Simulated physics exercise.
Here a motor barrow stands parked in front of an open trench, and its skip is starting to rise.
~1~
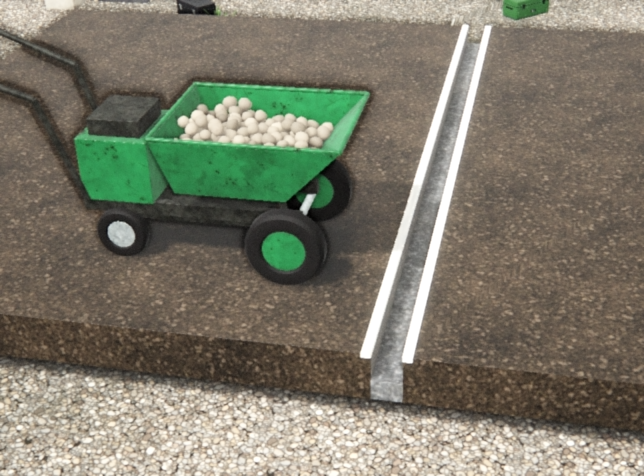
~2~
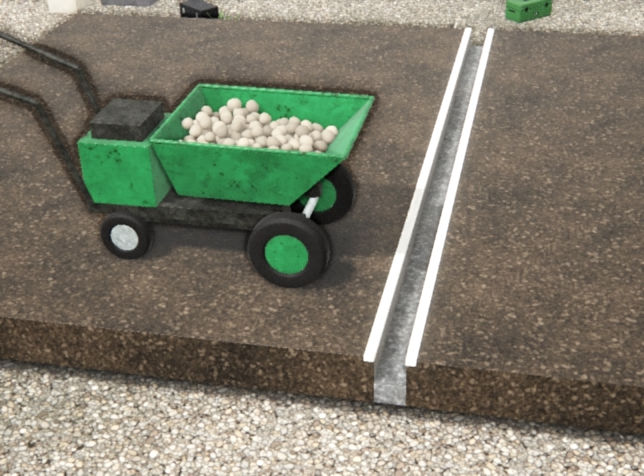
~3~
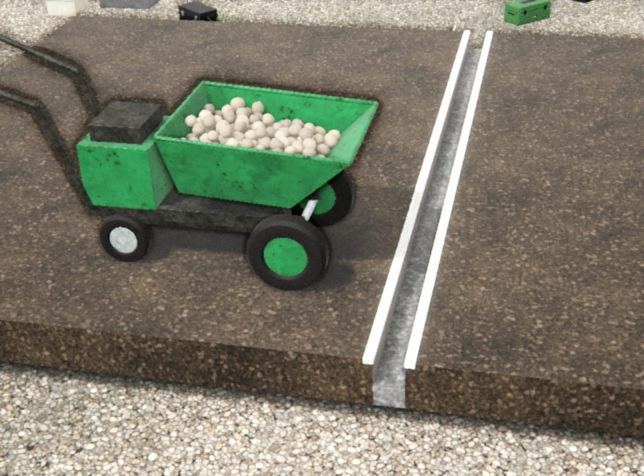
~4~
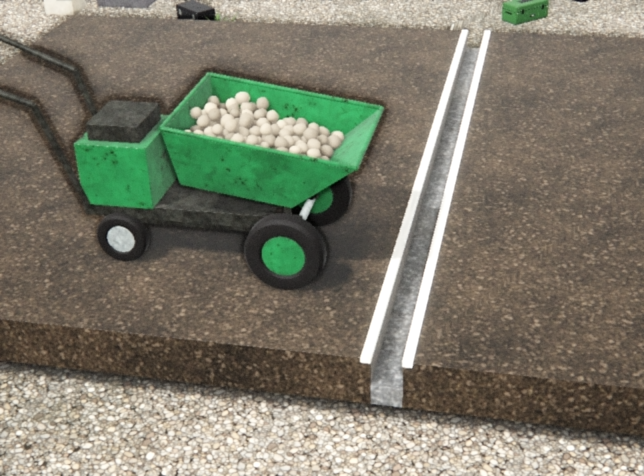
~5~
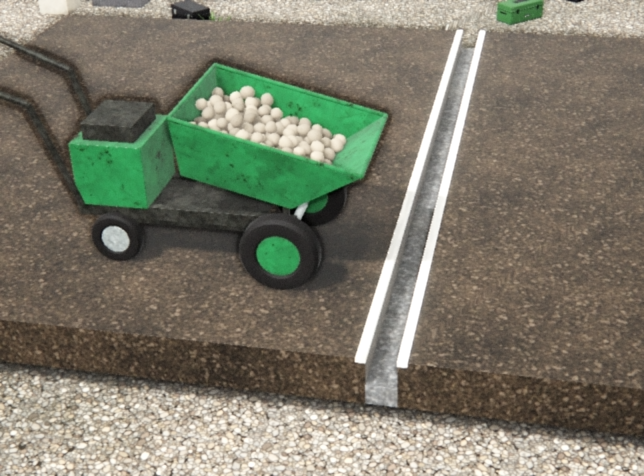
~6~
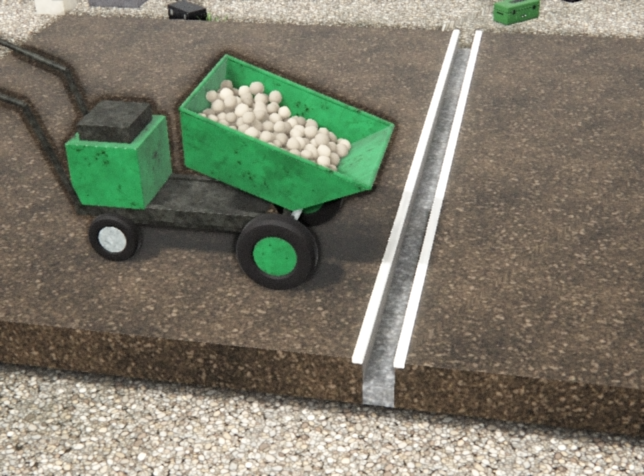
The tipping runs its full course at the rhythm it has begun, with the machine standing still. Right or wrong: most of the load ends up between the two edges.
Wrong.
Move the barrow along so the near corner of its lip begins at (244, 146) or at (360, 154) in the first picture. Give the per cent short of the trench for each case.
Roughly 40 percent first, then roughly 0 percent.
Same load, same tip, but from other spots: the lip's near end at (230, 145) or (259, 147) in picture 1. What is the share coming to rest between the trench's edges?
From the first spot you get 10 percent, and from the second 30 percent.
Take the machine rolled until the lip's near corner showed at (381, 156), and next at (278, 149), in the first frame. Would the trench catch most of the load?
With the lip at the first place the share is short of one half; at the second place it is short of one half.
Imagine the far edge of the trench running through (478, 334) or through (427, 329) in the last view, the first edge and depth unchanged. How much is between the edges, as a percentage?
Roughly 90 % first, 40 % second.
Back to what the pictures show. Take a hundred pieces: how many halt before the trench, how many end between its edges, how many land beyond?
Short 0, between 5, beyond 60.
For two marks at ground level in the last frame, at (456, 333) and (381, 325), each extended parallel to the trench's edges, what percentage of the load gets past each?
Around 30 in a hundred for the first, 60 in a hundred for the second.
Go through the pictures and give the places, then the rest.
The first picture shows lip of the skip (339, 153), level; top of the load (244, 133), river pebbles; first edge of the trench (376, 318); far edge (416, 322), the trench under half as wide as the skip, and about as deep as wide.
The second picture shows lip of the skip (344, 157), tipped barely; top of the load (238, 128).
The third picture shows lip of the skip (349, 163), tipped barely; top of the load (233, 134).
The fourth picture shows lip of the skip (356, 168), tipped a little; top of the load (237, 129).
The fifth picture shows lip of the skip (361, 177), tipped a little; top of the load (226, 128).
The sixth picture shows lip of the skip (369, 188), tipped clearly; top of the load (234, 122); first edge of the trench (368, 323); far edge (408, 327).
Just after the last frame, skip tipped steeply; every one in the skip.
A moment on, skip tipped steeply; the larger part in the skip; just a few in or heaped over the trench; roughly a quarter beyond it; just a few falling.
Further on, skip tipped right over; roughly a third in the skip; just a few in or heaped over the trench; roughly two thirds beyond it.
When it is over, skip tipped right over; roughly a third in the skip; about a tenth in or heaped over the trench; roughly two thirds beyond it.
